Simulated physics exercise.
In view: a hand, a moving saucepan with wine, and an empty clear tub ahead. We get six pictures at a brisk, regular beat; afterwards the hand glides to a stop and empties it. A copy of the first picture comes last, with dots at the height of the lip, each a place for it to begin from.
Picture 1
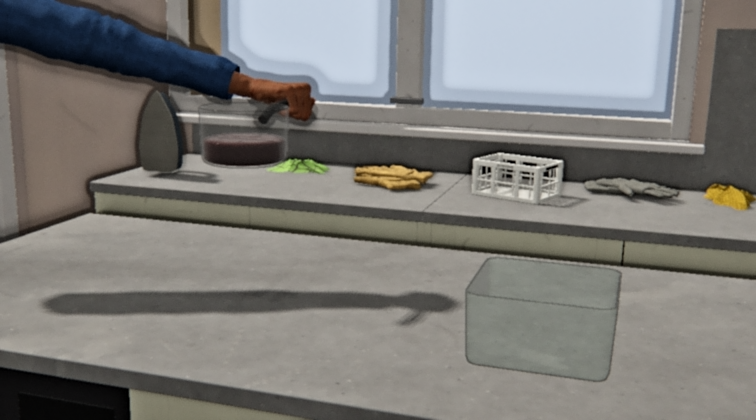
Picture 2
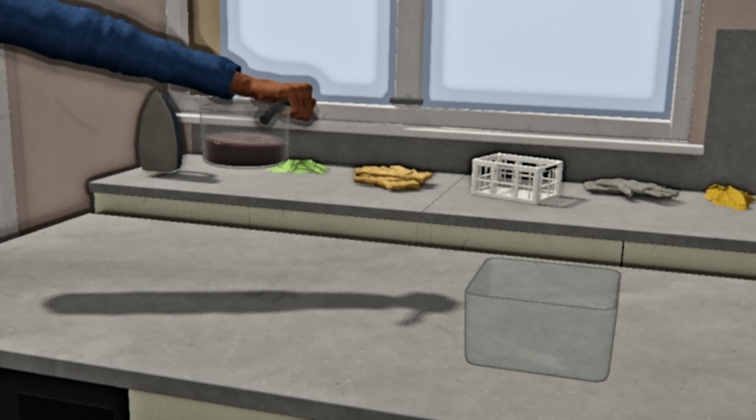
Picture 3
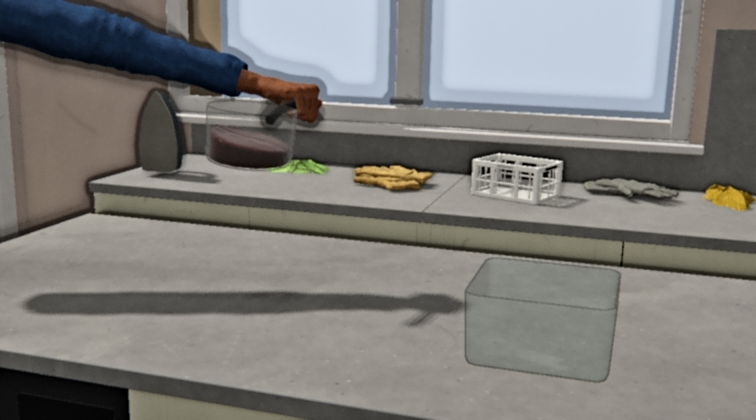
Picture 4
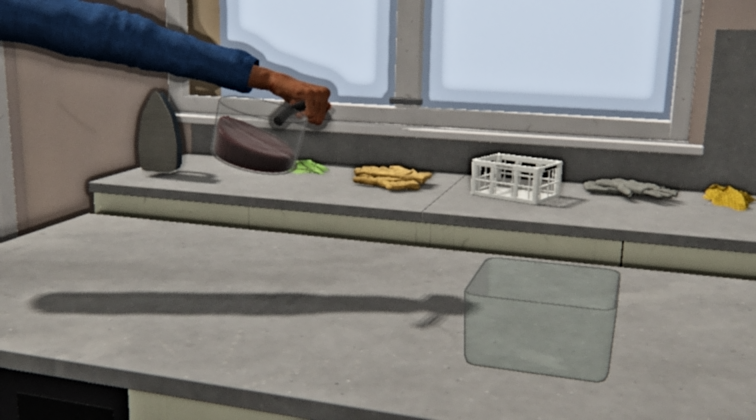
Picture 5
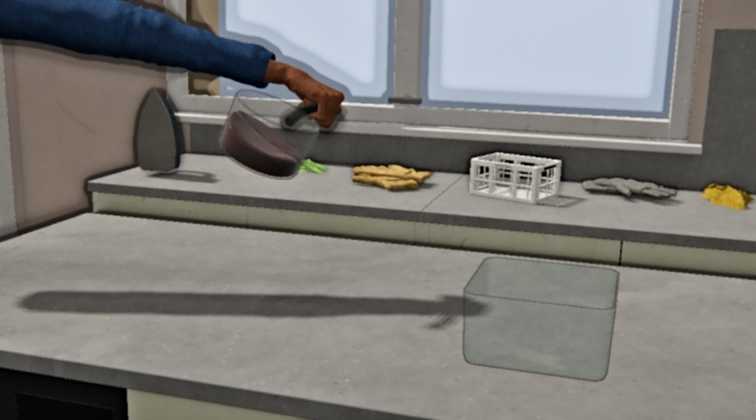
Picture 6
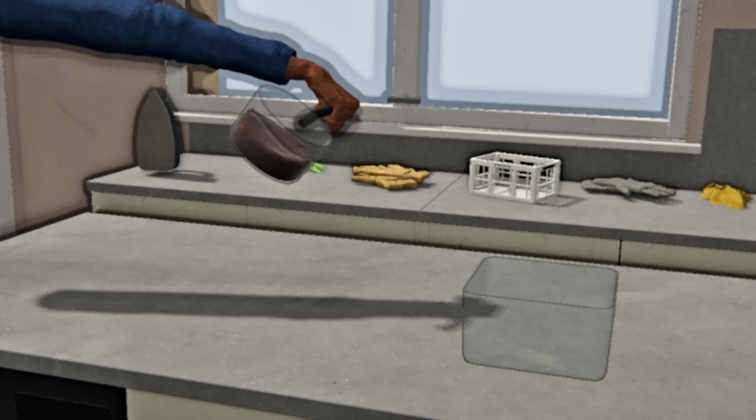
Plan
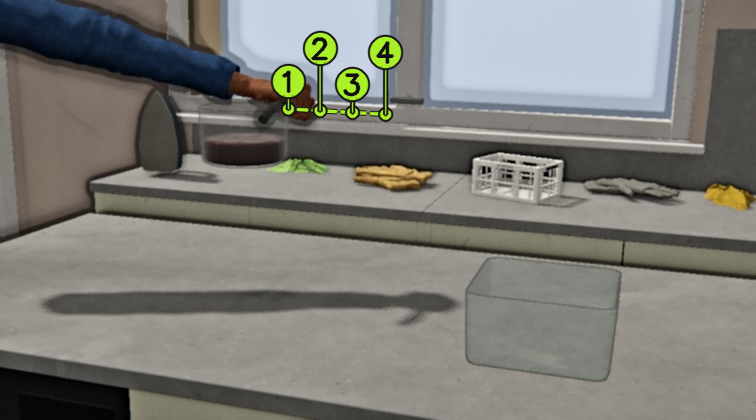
A blue-sleeved arm reaches in from the upper left, gripping a clear pan of dark reddish wine above a grey kitchen counter, seen from slightly above. Green and yellow cloth-like items, a white crate and a grey item line the back counter beneath a window, with an empty clear tub at front right. The pan lifts, drifts right and tilts steadily rightward, while the view barely shifts.
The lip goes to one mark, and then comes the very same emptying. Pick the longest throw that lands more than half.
Dot 2 just does it.
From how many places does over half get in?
Three.
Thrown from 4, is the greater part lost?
No.
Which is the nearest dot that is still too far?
It is 1.
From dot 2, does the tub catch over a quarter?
Yes, it does.
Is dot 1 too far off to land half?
Yes, that goes wrong.
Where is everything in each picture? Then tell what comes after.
In the first frame, upright, lip at (283, 108); tub from (465, 361) to (609, 381); nothing has left yet.
In the second frame, upright, lip at (285, 109); nothing has left yet.
In the third frame, tipped about 5°, lip at (292, 113); nothing has left yet.
In the fourth frame, tipped about 13°, lip at (303, 121); nothing has left yet.
In the fifth frame, tipped about 26°, lip at (315, 131); nothing has left yet.
In the sixth frame, tipped about 40°, lip at (327, 144); nothing has left yet.
On the marked copy, 1 at (288, 109); 2 at (320, 110); 3 at (352, 112); 4 at (385, 114).
If 1 is chosen, about 16 % lands in the tub, 79 % falls short and 5 % goes beside or beyond.
If 2 is chosen, about 63 % lands in the tub, 14 % falls short and 23 % goes beside or beyond.
If 3 is chosen, about 67 % lands in the tub, 13 % falls short and 20 % goes beside or beyond.
If 4 is chosen, about 86 % lands in the tub, 10 % falls short and 5 % goes beside or beyond.
